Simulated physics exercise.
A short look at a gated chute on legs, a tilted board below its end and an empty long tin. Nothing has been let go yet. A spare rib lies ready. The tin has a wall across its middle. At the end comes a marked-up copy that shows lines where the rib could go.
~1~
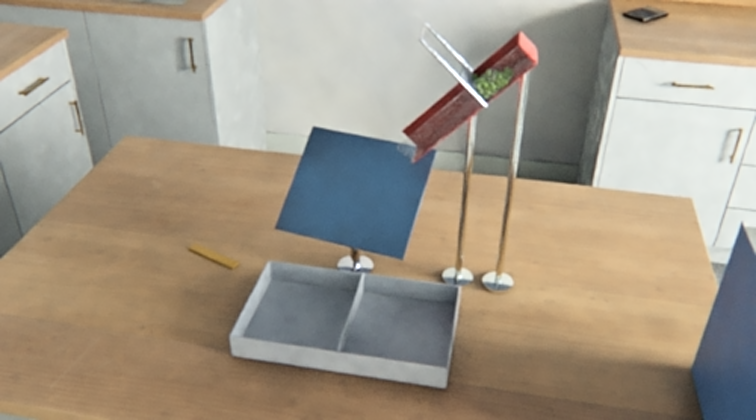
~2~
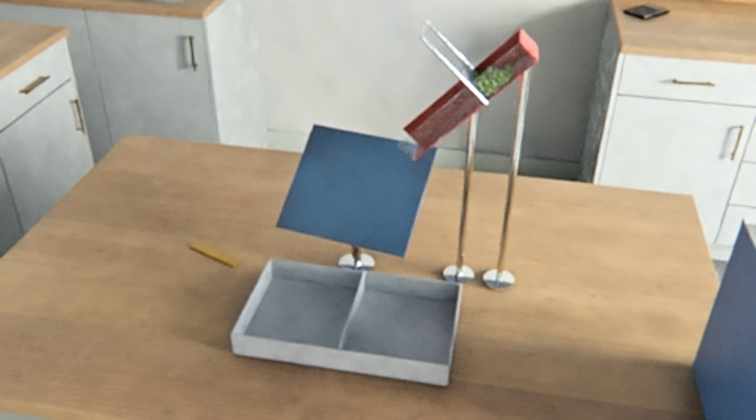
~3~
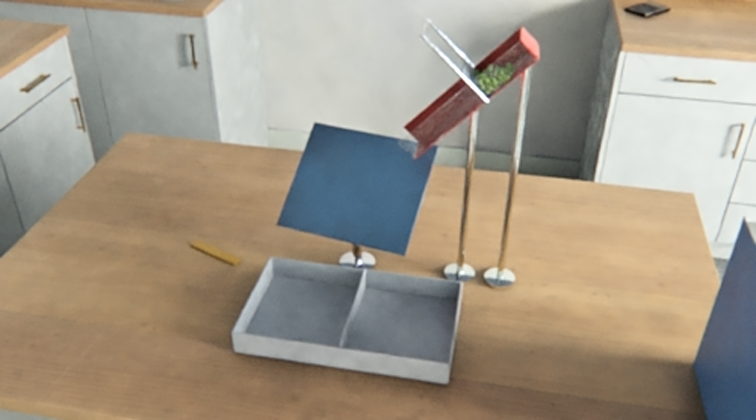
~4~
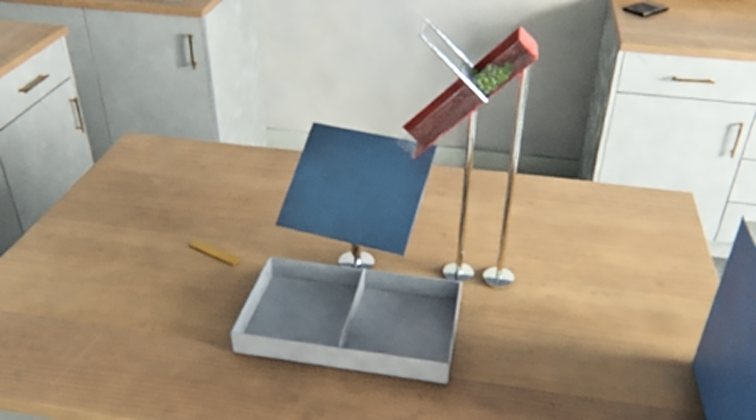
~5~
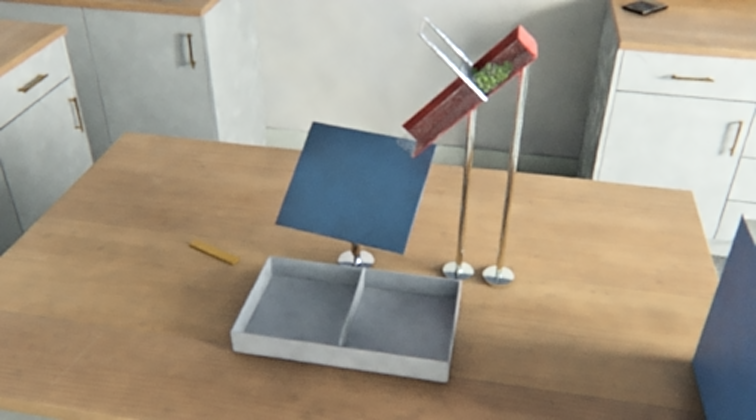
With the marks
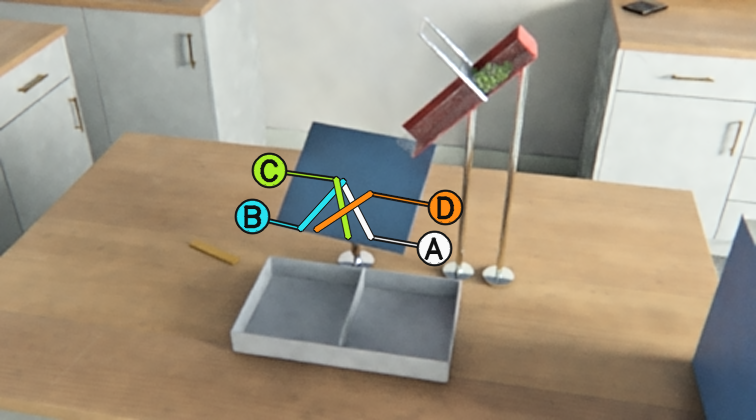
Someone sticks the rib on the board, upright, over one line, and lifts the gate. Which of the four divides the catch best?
It is C.
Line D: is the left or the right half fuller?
The left half.
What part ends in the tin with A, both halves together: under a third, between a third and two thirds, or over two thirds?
Line A gives over two thirds.
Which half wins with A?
More lands on the right.
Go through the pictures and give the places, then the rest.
Load behind the gate near (488, 85), dried peas; lip of the chute near (415, 155), sloping fairly steeply, in the first frame.
Middle of the board near (356, 187), tilted fairly steeply; middle of its low edge near (338, 241); of its high edge near (374, 135), in the second frame.
Front corners of the tin near (233, 332) and (449, 364); front end of its middle wall near (338, 348); gate still shut near (467, 70), in the third frame.
Middle of the load near (488, 80); lip near (416, 150), in the fourth frame.
Middle of the load near (488, 79); lip near (415, 149), in the fifth frame.
On the marked copy, line A from (344, 185) to (370, 237); line B from (343, 181) to (300, 228); line C from (336, 179) to (348, 236); line D from (370, 193) to (316, 229).
With A, of what is caught, only a few in the left half, all but a few in the right.
With B, of what is caught, the whole lot in the left half, none at all in the right.
With C, of what is caught, close to a third in the left half, close to two thirds in the right.
With D, of what is caught, the bulk in the left half, a small share in the right.
